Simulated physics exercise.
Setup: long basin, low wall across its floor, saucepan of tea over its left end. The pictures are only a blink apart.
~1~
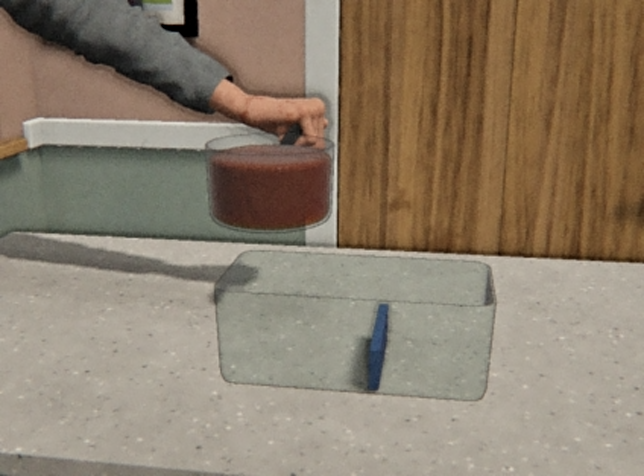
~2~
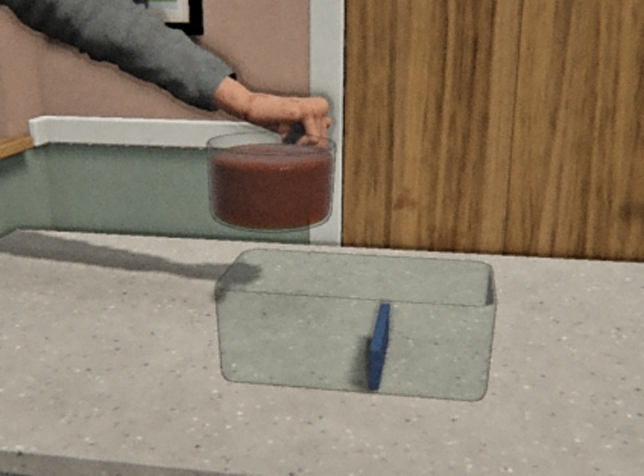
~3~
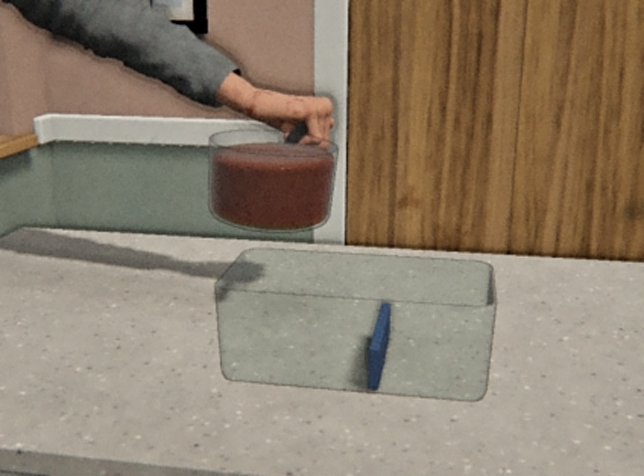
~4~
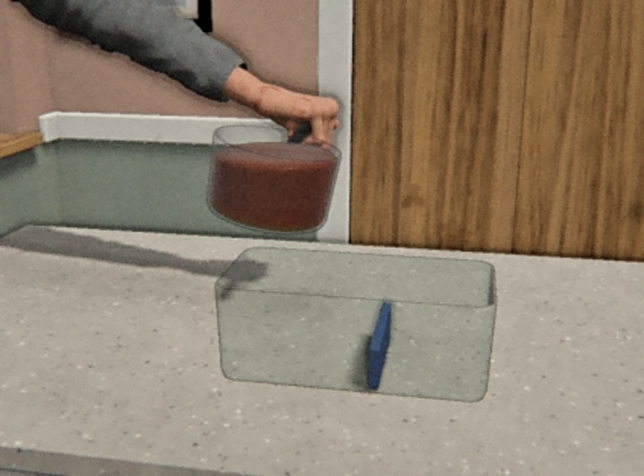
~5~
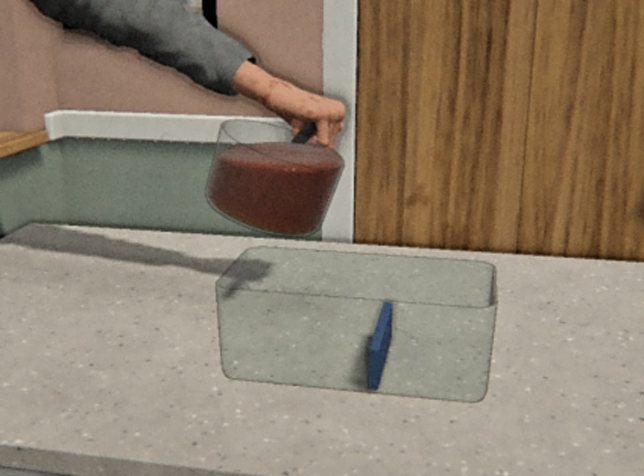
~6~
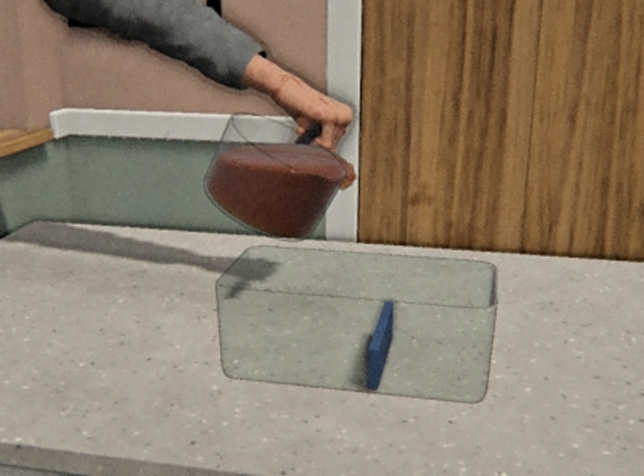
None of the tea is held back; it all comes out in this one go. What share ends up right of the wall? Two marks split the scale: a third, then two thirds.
No lower than a third, no higher than two thirds.
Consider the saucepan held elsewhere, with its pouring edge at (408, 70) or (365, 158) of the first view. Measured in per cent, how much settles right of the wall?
In order: Close to 65 and 80 percent.
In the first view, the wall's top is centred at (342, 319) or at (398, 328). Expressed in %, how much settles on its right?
You'd get roughly 95 per cent the first time and roughly 30 per cent the second.
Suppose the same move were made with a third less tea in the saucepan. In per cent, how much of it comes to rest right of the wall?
35 %.
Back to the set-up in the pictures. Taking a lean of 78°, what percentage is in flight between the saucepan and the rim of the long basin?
Something close to 25 percent of it.
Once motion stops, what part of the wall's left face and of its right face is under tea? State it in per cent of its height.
The left side sits at 40 per cent and the right side at 70.
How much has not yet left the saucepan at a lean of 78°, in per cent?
45 per cent, roughly.
A moment on, the saucepan is tipped on its side and 45 per cent is still to pour, 4 is left of the wall and 25 right of it.
Next, the saucepan is tipped on its side and 11 per cent is still to pour, 26 is left of the wall and 56 right of it.
Then the saucepan is tipped on its side and 2 per cent is still to pour, 40 is left of the wall and 56 right of it.
Later the saucepan is tipped on its side and 0 per cent is still to pour, 43 is left of the wall and 56 right of it.
At rest 44 per cent lies left of the wall, 56 right of it and 0 outside.
